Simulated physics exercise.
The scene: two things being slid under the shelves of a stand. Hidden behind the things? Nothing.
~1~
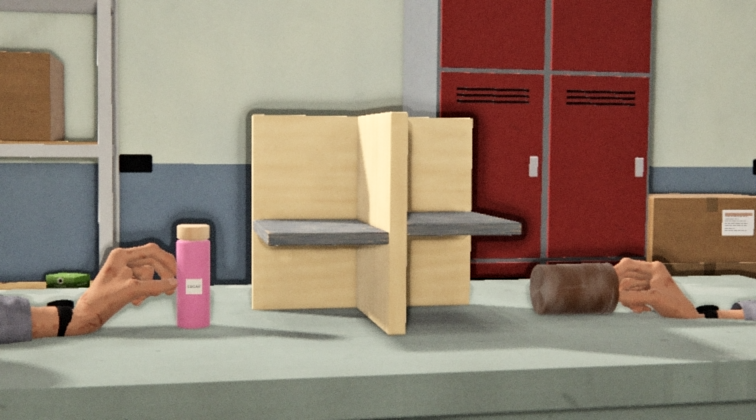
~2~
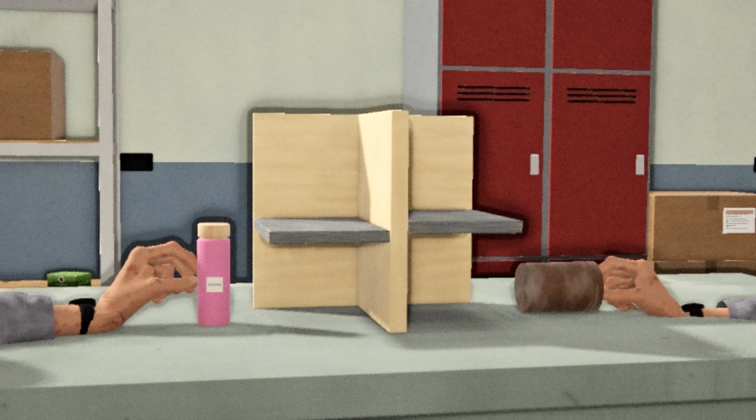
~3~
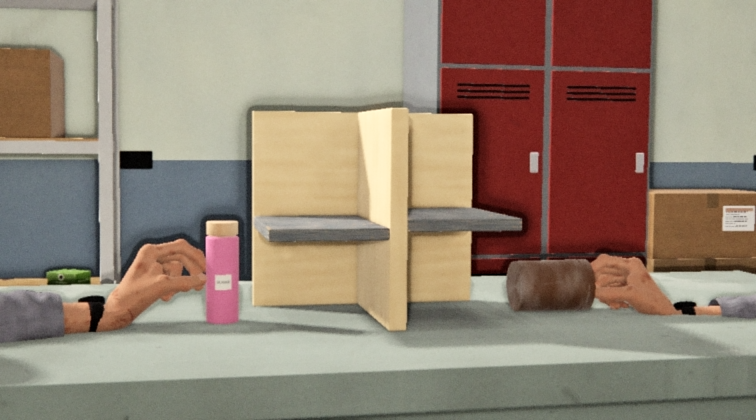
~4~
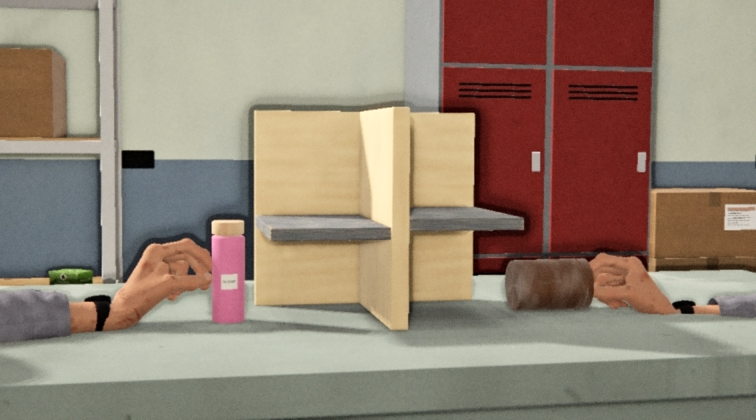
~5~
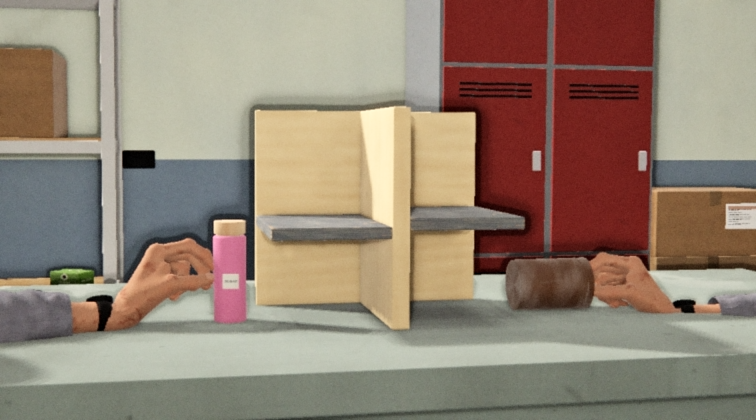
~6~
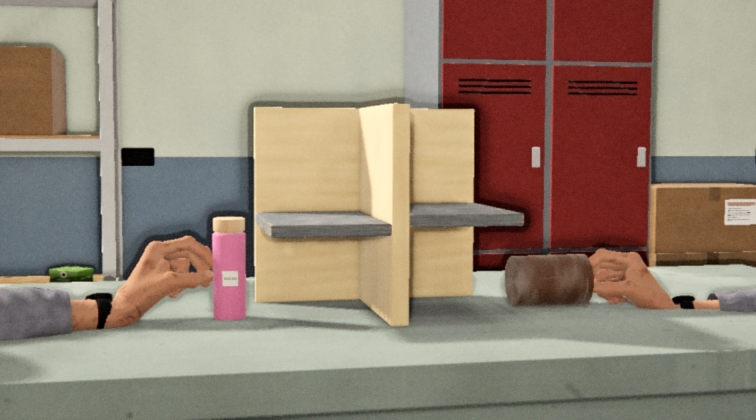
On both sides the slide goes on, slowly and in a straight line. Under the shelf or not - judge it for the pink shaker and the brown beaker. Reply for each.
Pink shaker - not under; brown beaker - under.
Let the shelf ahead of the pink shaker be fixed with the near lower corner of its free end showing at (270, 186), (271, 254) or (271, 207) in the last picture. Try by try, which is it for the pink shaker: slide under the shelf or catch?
Well, in order it passes beneath, then it is held back, and then it passes beneath.
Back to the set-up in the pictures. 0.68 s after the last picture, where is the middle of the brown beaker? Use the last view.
Approximately at pixel (462, 283).
Then, 0.26 s on from there, pink shaker sliding up to the opening near (247, 267); brown beaker sliding up to the opening near (532, 281).
Then, 0.46 s on from there, pink shaker stopped at the opening near (248, 267); brown beaker part of the way in near (499, 282).
Then, 0.68 s on from there, pink shaker stopped at the opening near (248, 267); brown beaker all the way in near (462, 283).
In the end, the pink shaker catches on the edge, near (247, 267); the brown beaker slides in, near (452, 284).
